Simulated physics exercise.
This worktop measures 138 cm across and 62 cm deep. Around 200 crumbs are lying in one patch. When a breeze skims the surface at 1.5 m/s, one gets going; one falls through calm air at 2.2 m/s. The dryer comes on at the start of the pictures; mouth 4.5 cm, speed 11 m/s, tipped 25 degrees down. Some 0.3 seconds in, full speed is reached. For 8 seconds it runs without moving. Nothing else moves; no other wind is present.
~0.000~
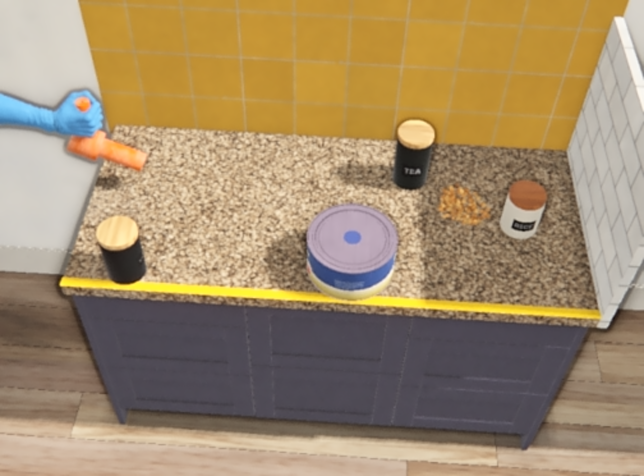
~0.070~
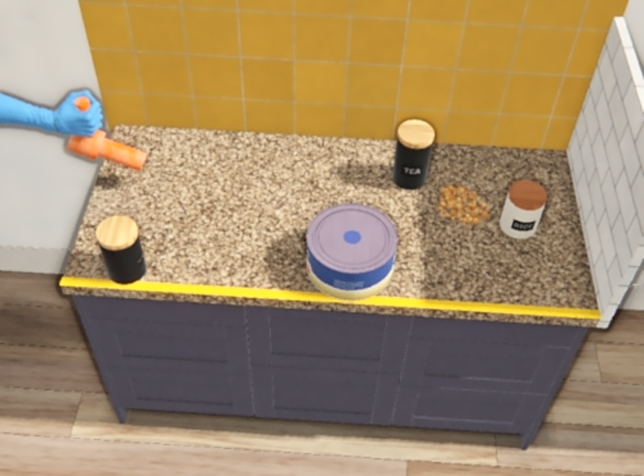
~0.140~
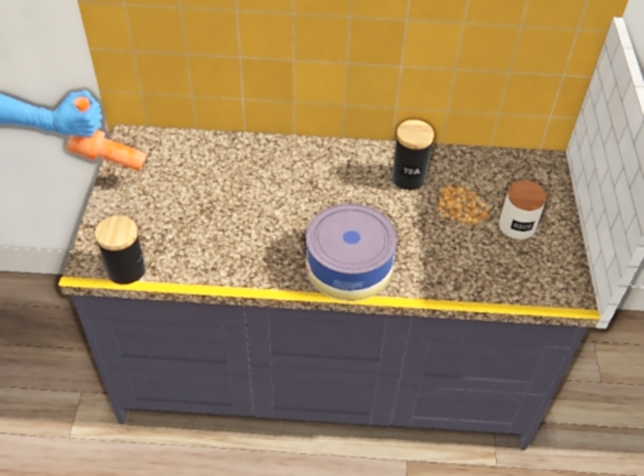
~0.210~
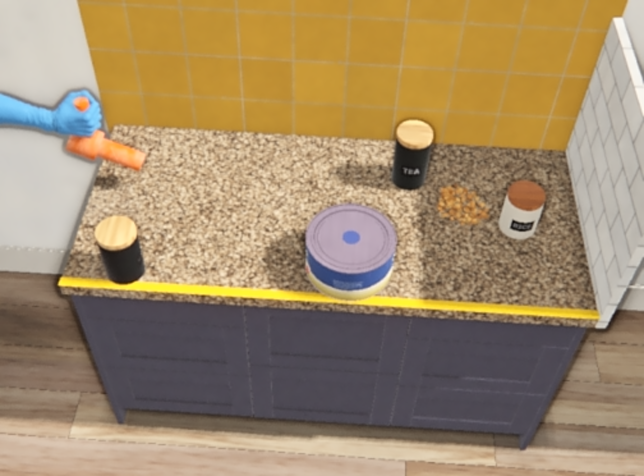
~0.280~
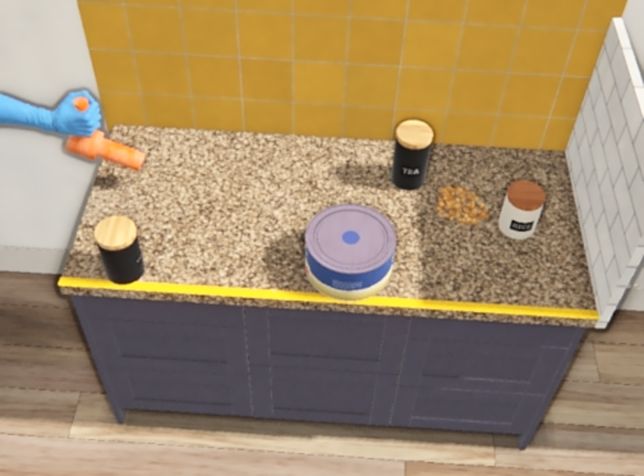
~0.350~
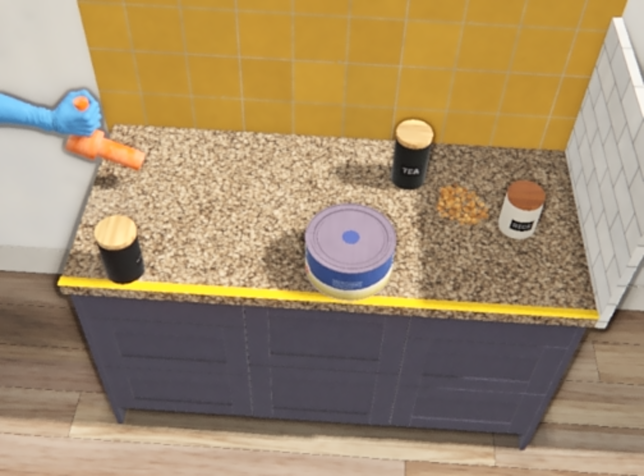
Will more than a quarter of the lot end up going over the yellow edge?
No.
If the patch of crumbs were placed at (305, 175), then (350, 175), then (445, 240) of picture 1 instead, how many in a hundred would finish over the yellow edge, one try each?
Try by try: About 0 per cent, 0 per cent and 60 per cent.
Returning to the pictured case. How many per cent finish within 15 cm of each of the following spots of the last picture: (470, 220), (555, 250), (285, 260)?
First spot near 20 %, second near 25 %, third near 0 %.
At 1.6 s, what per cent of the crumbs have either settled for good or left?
40 per cent.
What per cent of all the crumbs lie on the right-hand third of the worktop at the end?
Something close to 100 % ends up there.
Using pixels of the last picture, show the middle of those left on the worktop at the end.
Around (577, 208).
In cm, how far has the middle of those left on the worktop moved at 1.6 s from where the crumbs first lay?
I'd say close to 35 cm.
After 1.6 s, 2 % are over the yellow edge; the middle of those still in play is near (576, 204); 36 % have settled or left.
After 2.6 s, 2 % are over the yellow edge; the middle of those still in play is near (576, 204); 41 % have settled or left.
After 4.4 s, 3 % are over the yellow edge; the middle of those still in play is near (577, 208); 48 % have settled or left.
After 8.0 s, at the end, 3 % are over the yellow edge; the middle of those still in play is near (577, 208).
